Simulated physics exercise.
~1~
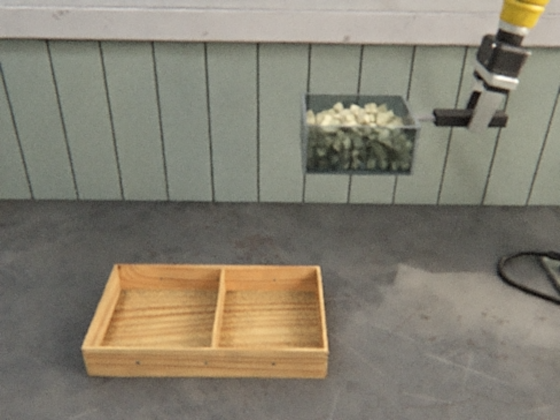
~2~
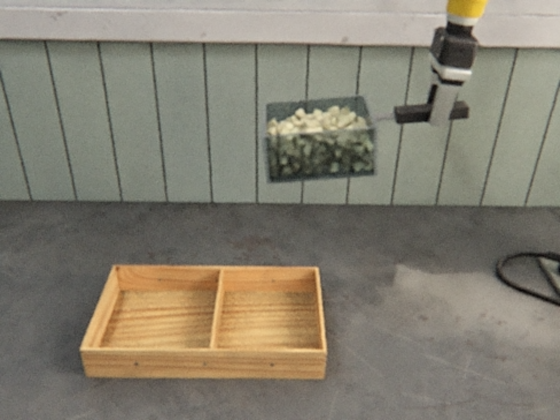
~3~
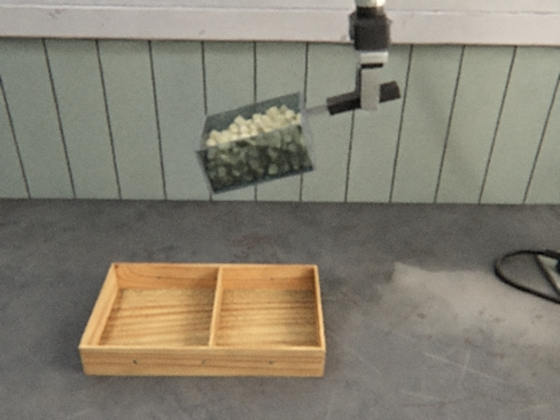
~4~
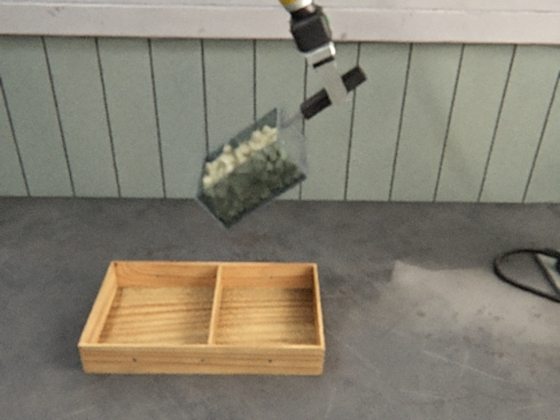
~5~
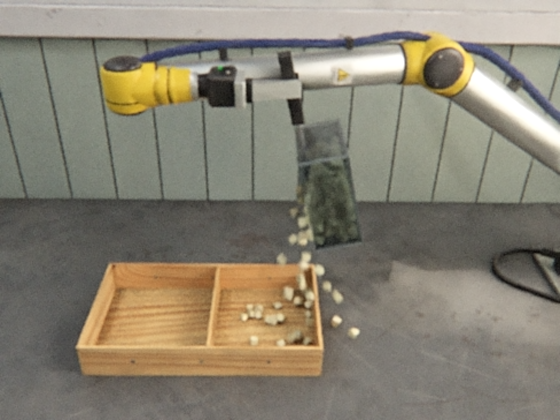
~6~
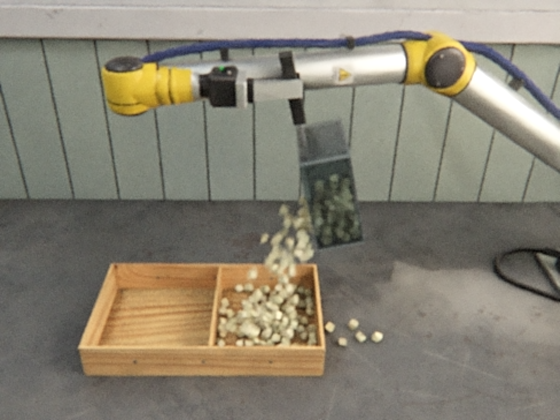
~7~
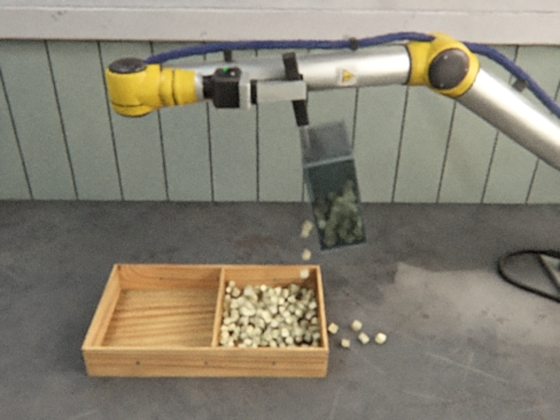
On a grey tabletop, a robot arm moving a clear box left and tipping pale cubes into a wooden crate's right compartment, spilling a few.
